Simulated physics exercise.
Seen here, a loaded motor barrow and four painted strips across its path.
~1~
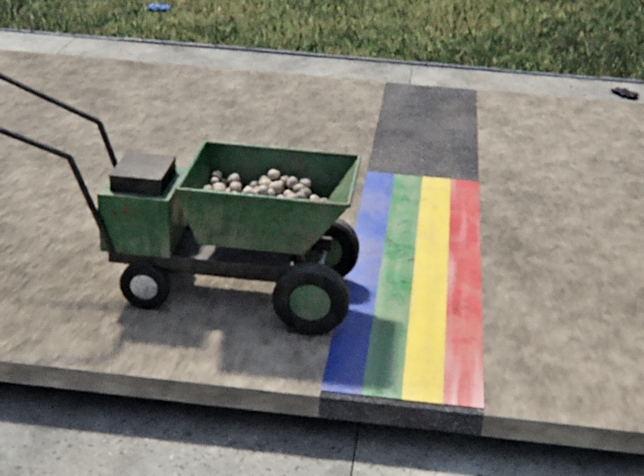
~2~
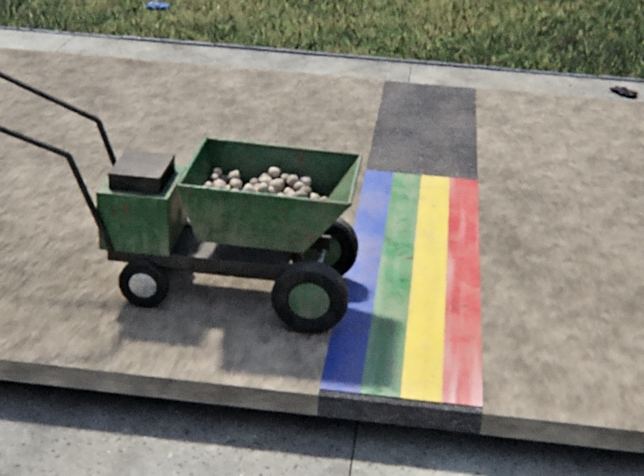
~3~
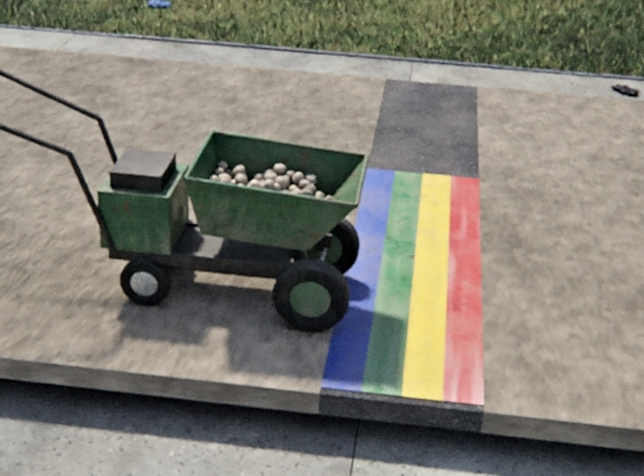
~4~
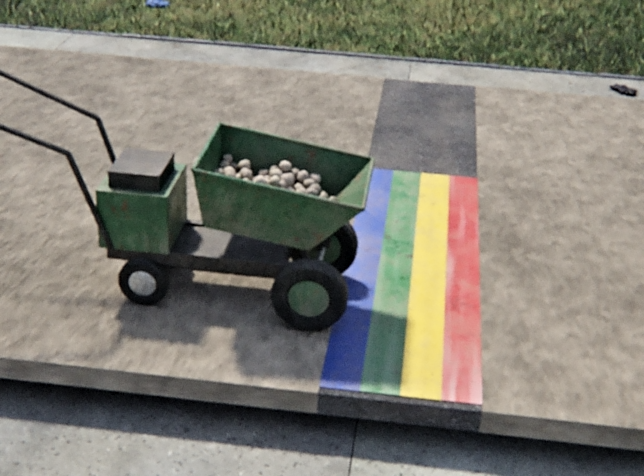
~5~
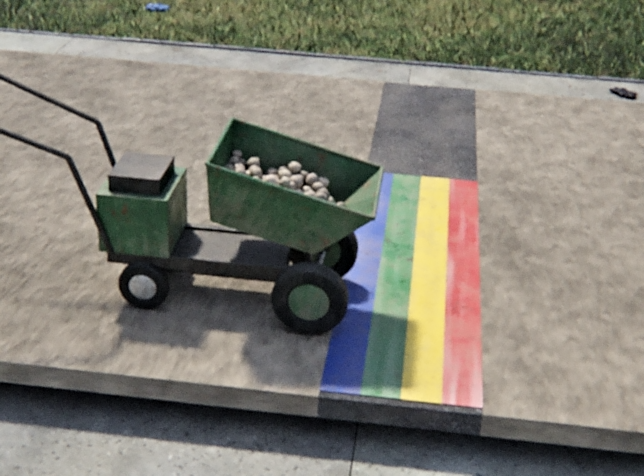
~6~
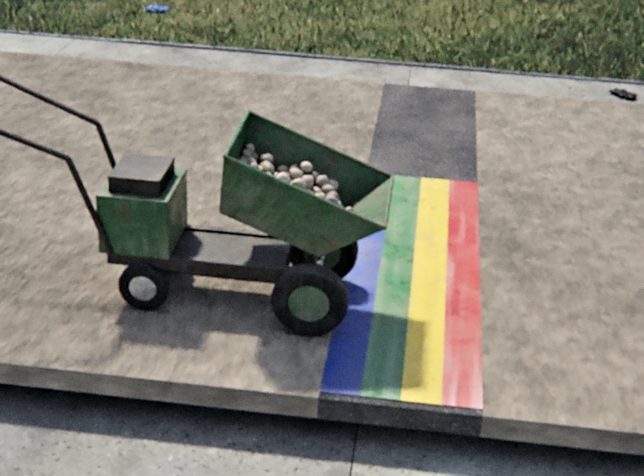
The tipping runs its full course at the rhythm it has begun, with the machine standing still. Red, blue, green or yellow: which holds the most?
The heap favours the red strip.
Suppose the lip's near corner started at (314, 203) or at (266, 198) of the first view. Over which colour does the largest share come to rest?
In turn: The yellow strip; the strip in green.
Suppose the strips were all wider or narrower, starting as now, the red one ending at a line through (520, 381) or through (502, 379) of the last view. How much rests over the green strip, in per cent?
Near 0 % and 0 %.
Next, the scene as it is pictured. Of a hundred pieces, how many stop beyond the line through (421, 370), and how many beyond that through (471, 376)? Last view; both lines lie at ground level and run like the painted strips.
First some 70, then 30 per cent.
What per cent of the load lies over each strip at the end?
Blue strip near 0; green strip near 0; yellow strip near 20; red strip near 35.
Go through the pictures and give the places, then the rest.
In the first frame, lip of the skip at (348, 206), level; top of the load at (271, 195), river pebbles; blue strip at (347, 358); green strip at (386, 362); yellow strip at (425, 366); red strip at (464, 370).
In the second frame, lip of the skip at (349, 205), tipped barely; top of the load at (266, 194).
In the third frame, lip of the skip at (356, 206), tipped barely; top of the load at (259, 190).
In the fourth frame, lip of the skip at (363, 209), tipped a little; top of the load at (239, 186).
In the fifth frame, lip of the skip at (373, 219), tipped a little; top of the load at (248, 184).
In the sixth frame, lip of the skip at (385, 228), tipped clearly; top of the load at (260, 179); blue strip at (346, 359); green strip at (385, 363); yellow strip at (423, 367); red strip at (462, 371).
Soon after the last picture, skip tipped steeply; all in the skip.
A little later, skip tipped right over; most in the skip; a small part over the yellow strip; a small part over the red strip; a stray few off the paint.
Later still, skip tipped right over; about a third in the skip; a small part over the yellow strip; about a third over the red strip; about a quarter off the paint.
At rest, skip tipped right over; about a quarter in the skip; none over the blue strip; none over the green strip; about a quarter over the yellow strip; about a third over the red strip; about a quarter off the paint.
